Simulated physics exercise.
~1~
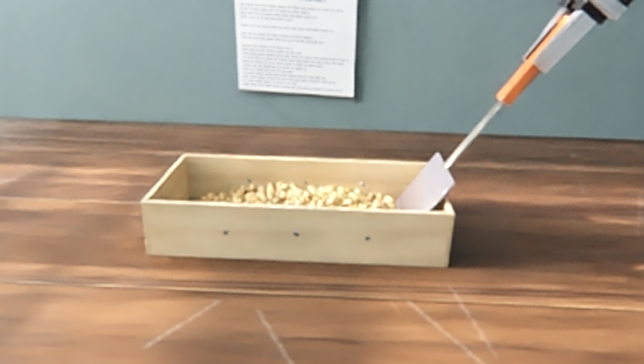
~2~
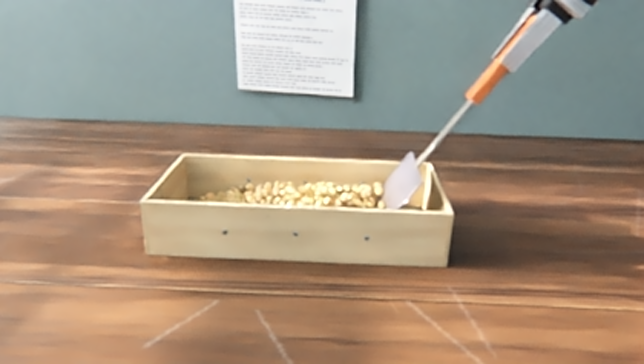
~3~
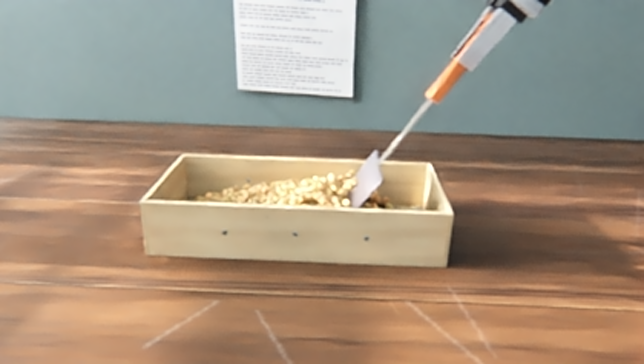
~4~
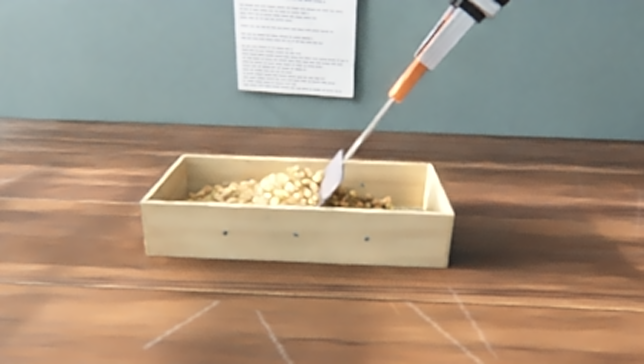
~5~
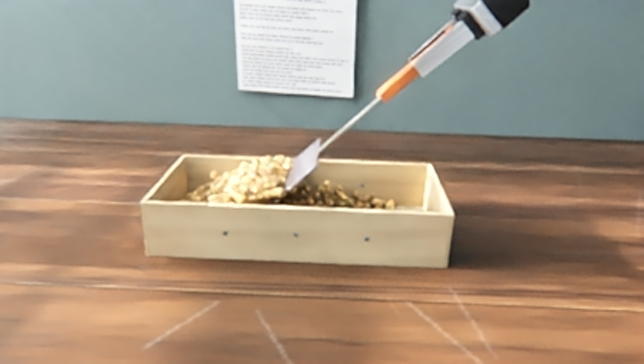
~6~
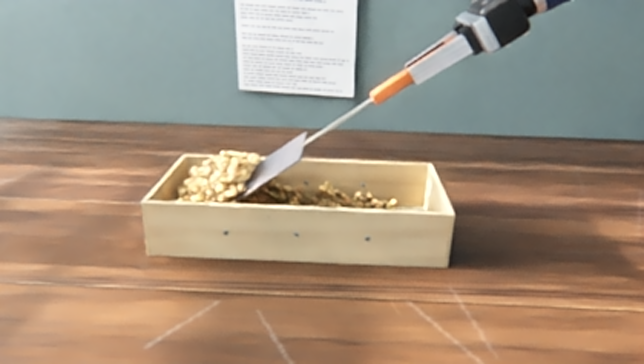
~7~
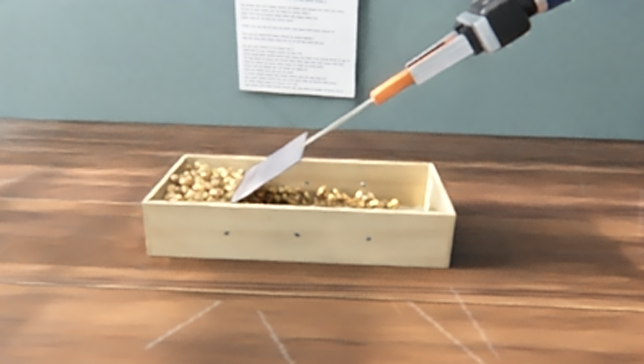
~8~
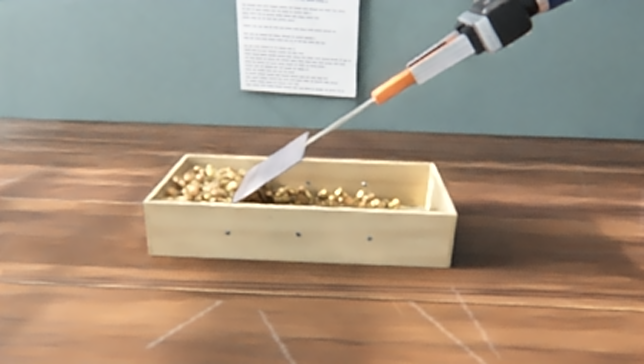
To begin with, a robot arm holds a flat turner at the right end of a pale wooden trough, where a low layer of dried chickpeas lies. The blade dips in and sweeps left, pushing the chickpeas ahead of it into a growing heap. As it passes the middle, the turner tilts flatter and the heap rises above the rim near the left end, leaving only a thin scatter behind. The blade then stops, and the heap slumps and spreads lower against the left end. Finally the turner rests still over the chickpeas, with none seen outside the trough.
